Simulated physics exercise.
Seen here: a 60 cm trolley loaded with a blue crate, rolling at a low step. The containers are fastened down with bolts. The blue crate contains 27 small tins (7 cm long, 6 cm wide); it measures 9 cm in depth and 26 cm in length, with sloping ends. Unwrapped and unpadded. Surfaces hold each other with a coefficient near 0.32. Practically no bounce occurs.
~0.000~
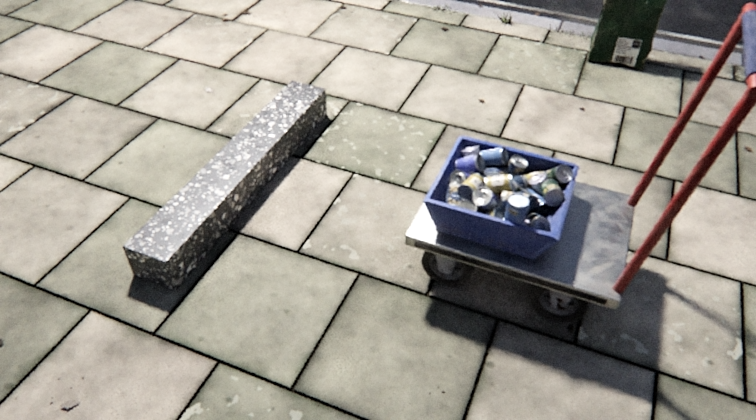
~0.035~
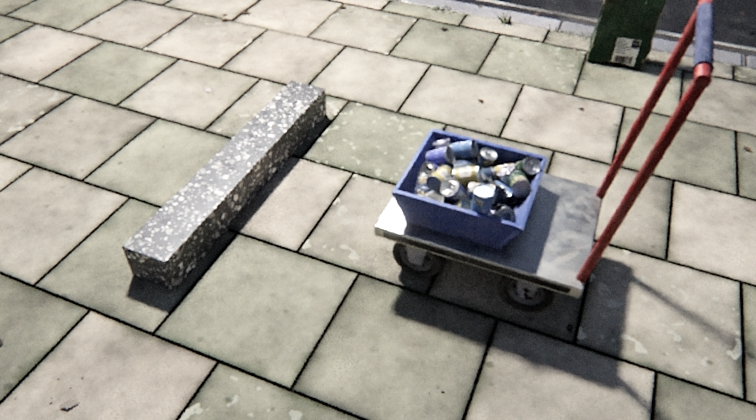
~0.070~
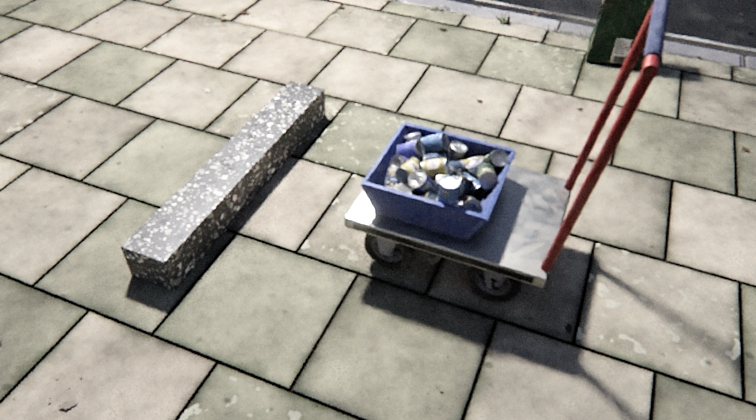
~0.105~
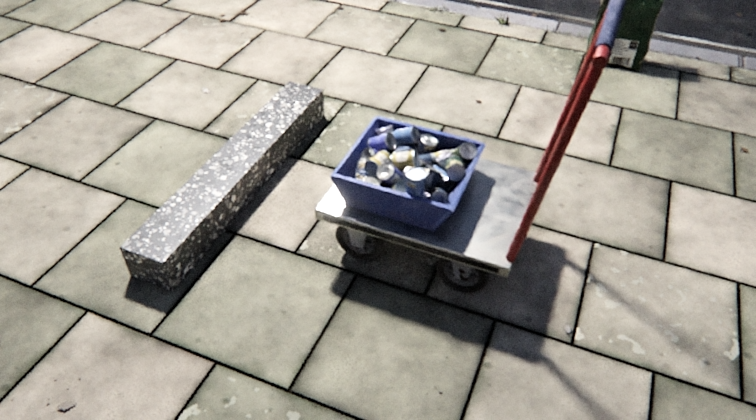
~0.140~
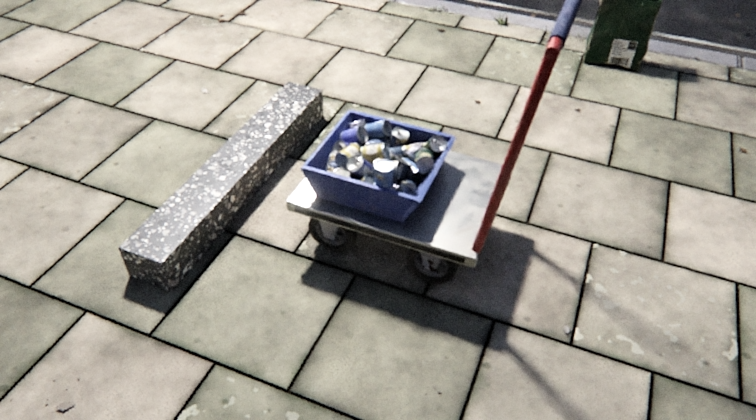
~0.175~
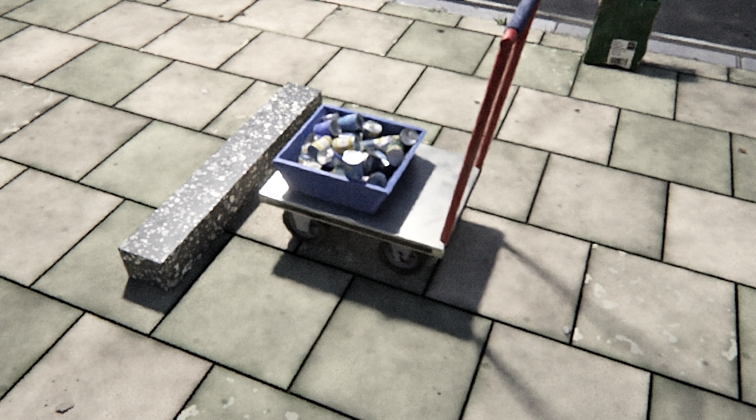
A trolley with a red handle, carrying a blue crate full of small tins, rolled steadily leftward across the paving slabs, closing most of the gap to a low, speckled stone step.
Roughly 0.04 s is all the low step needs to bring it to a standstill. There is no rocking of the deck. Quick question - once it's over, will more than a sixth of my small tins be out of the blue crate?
Yes, more than a sixth.
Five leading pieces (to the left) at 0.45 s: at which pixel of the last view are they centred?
They're centred near (221, 73).
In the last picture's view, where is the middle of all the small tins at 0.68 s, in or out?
Somewhere around pixel (278, 130).
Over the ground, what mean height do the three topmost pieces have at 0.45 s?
Height, averaged: Around 54 cm.
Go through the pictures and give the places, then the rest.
In the first picture (each is followed by its nearest rim corner in this view), blue crate, (555, 236); 67 cm short of the stop; none out.
Blue crate, (520, 226); 58 cm short of the stop, in the second picture.
Blue crate, (485, 217); 48 cm short of the stop, in the third picture.
Blue crate, (450, 208); 39 cm short of the stop, in the fourth picture.
Blue crate, (417, 199); 29 cm short of the stop, in the fifth picture.
Blue crate, (386, 190); 20 cm short of the stop; none out, in the sixth picture.
After 0.23 s, the wheels strike.
After 0.33 s, blue crate 26 in, 1 out.
After 0.45 s, blue crate 23 in, 4 out.
After 0.68 s, blue crate 19 in, 8 out.
Final count (at 1.18 s), blue crate 17 in, 10 out. Asked share, 10 of 27, 37 per cent.
